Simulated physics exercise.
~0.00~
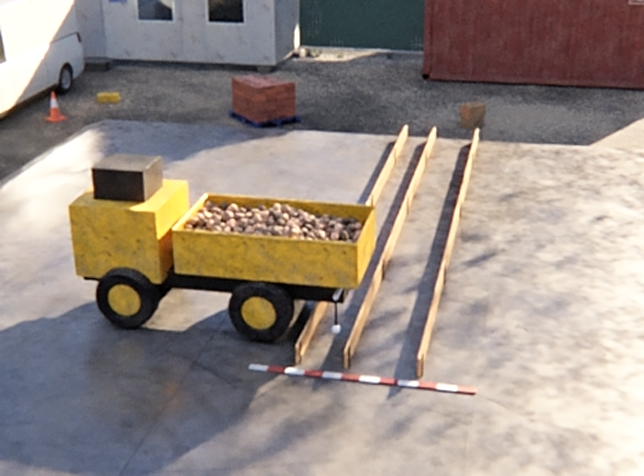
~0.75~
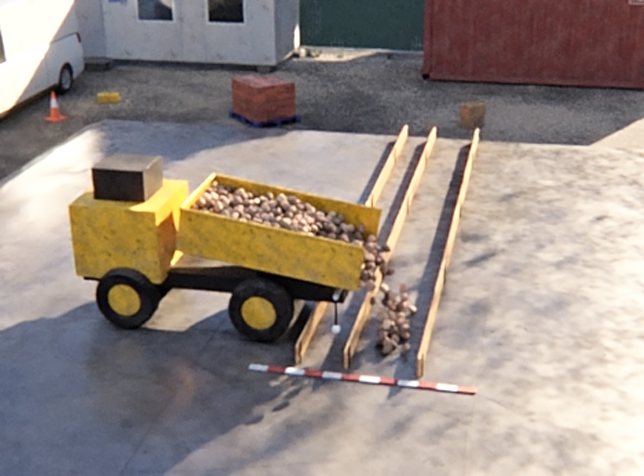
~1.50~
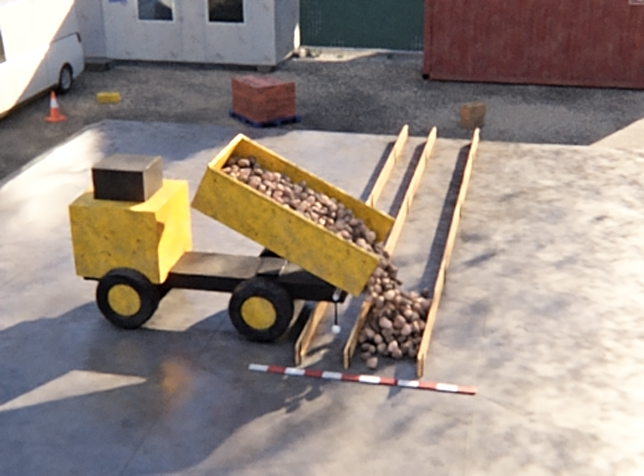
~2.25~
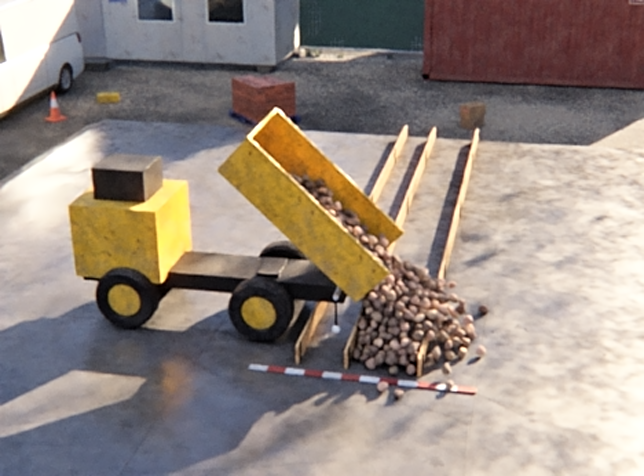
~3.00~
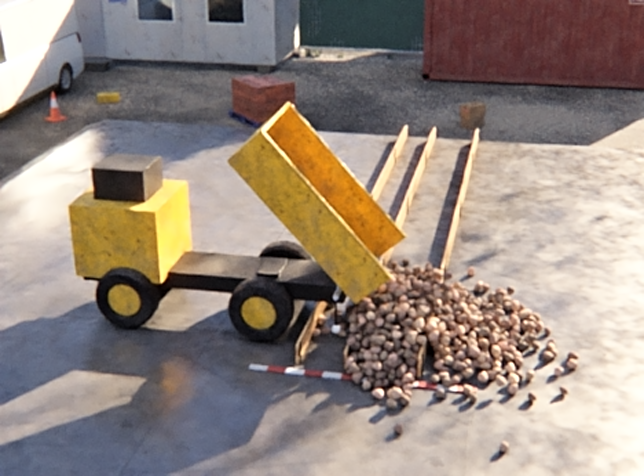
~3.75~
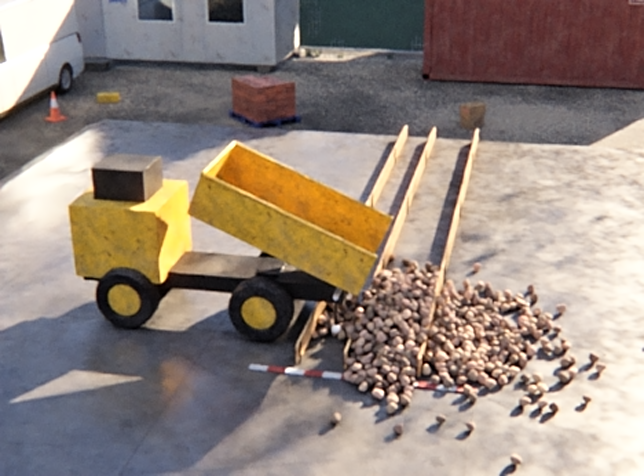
A yellow tipping truck with a dark box on its cab stands on a sunlit concrete yard, seen from above and to the side, its open bed full of brownish stones. Three long boards lie behind it at the right, with a red-and-white staff across their near ends and a red container beyond. The bed tilts up steeply, and stones pour from its right end between the boards. The heap grows, spills over the last board and scatters rightward. The emptied bed then lowers partway, leaving most stones piled around the boards and some strewn beyond.
